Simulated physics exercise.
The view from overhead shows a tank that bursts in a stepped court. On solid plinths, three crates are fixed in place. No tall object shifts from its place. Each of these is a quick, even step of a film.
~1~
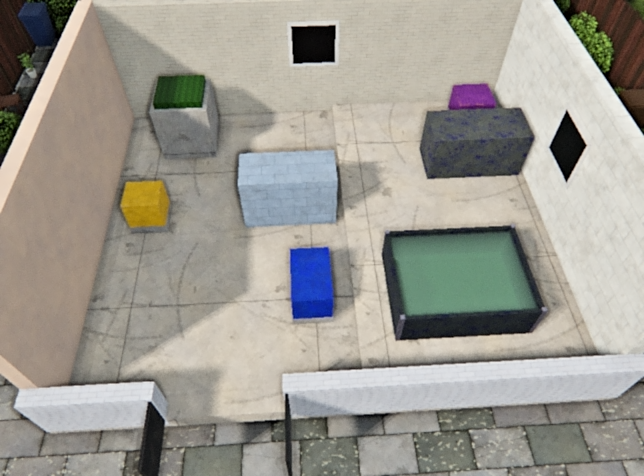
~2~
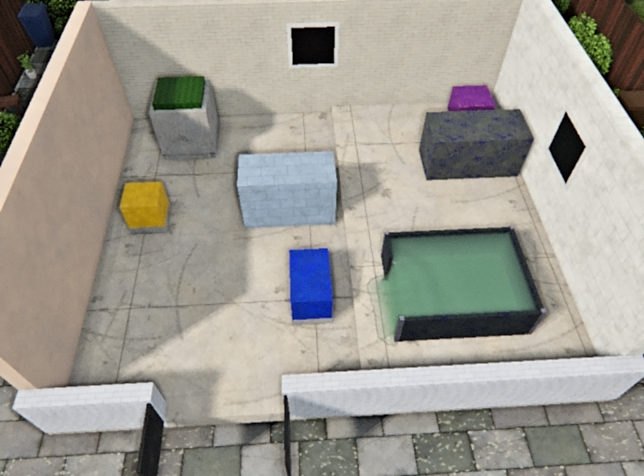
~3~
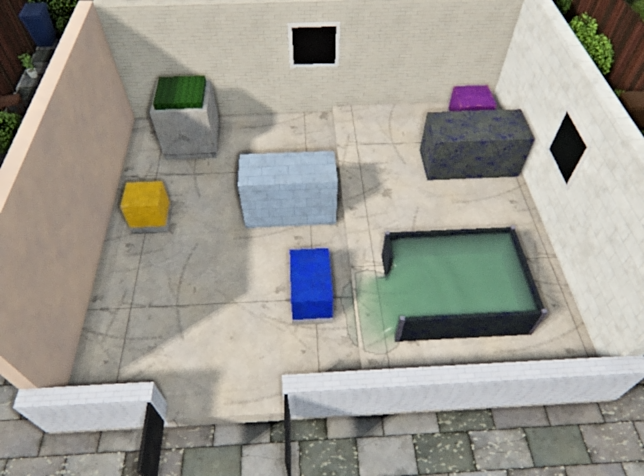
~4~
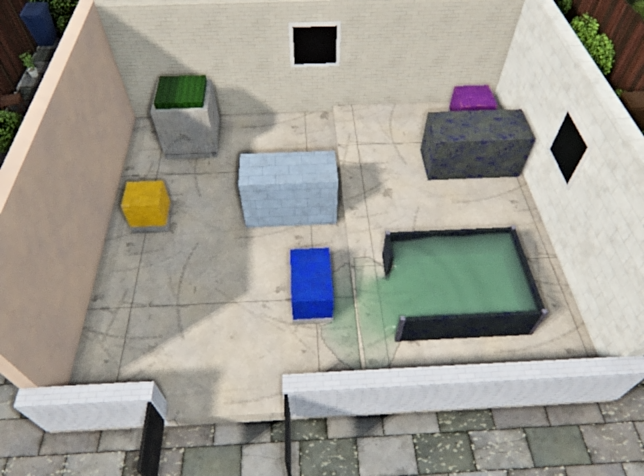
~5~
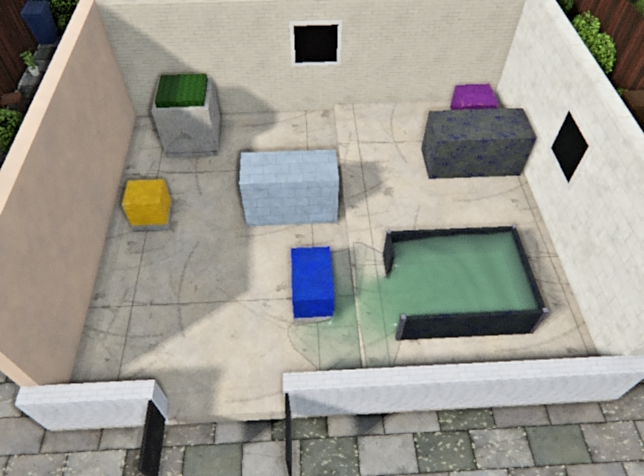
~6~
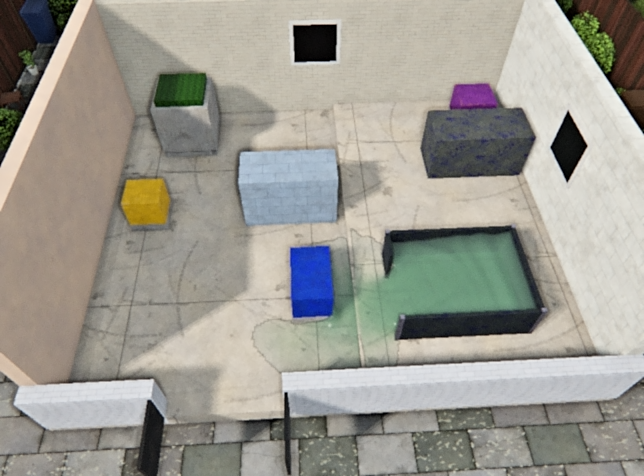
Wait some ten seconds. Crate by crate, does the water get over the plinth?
One by one: The yellow crate will have no water on it; the purple crate will have no water on it; the blue crate will have water on it.
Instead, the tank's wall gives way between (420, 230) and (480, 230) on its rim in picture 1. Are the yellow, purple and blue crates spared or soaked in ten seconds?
Going crate by crate, the yellow one stays out of reach, then the purple one is caught, then the blue one stays out of reach.
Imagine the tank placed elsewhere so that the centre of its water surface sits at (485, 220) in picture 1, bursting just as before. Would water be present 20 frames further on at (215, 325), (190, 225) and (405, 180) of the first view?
As listed: Flooded, covered, not flooded.
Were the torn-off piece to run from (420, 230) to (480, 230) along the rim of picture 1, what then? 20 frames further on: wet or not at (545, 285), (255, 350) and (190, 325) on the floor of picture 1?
Okay, the first is waterlogged, the next is left untouched, and the last is left untouched.
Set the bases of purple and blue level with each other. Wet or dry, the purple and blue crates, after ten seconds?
The purple crate is not reached and the blue crate is reached.
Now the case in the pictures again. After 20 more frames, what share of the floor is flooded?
About 40 %.
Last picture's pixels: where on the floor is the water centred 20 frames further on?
I reckon somewhere around (325, 300).
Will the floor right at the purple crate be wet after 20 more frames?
Result at purple: Unflooded.
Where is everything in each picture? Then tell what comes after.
The first frame shows the open tank at (460, 272) is whole and still.
In the second frame, the front is at (380, 280), out from the gap at (394, 303).
In the third frame, the front is at (355, 278), out from the gap at (395, 303).
In the fourth frame, the front is at a hidden place, out from the gap at (395, 303).
In the fifth frame, water pours out at (396, 302) and has run to (297, 340).
In the sixth frame, the front is at (265, 345), out from the gap at (395, 301).
A moment on, water covers 15 % of the floor; the yellow crate not reached, the purple crate not reached, the blue crate water round its plinth.
Next, water covers 20 % of the floor; the yellow crate not reached, the purple crate not reached, the blue crate water round its plinth.
Then, water covers 40 % of the floor; the yellow crate water round its plinth, the purple crate not reached, the blue crate water round its plinth.
Later, water covers 45 % of the floor; the yellow crate water round its plinth, the purple crate not reached, the blue crate water round its plinth.
In the end, water covers 60 % of the floor; the yellow crate stayed above the water, the purple crate stayed above the water, the blue crate was topped.
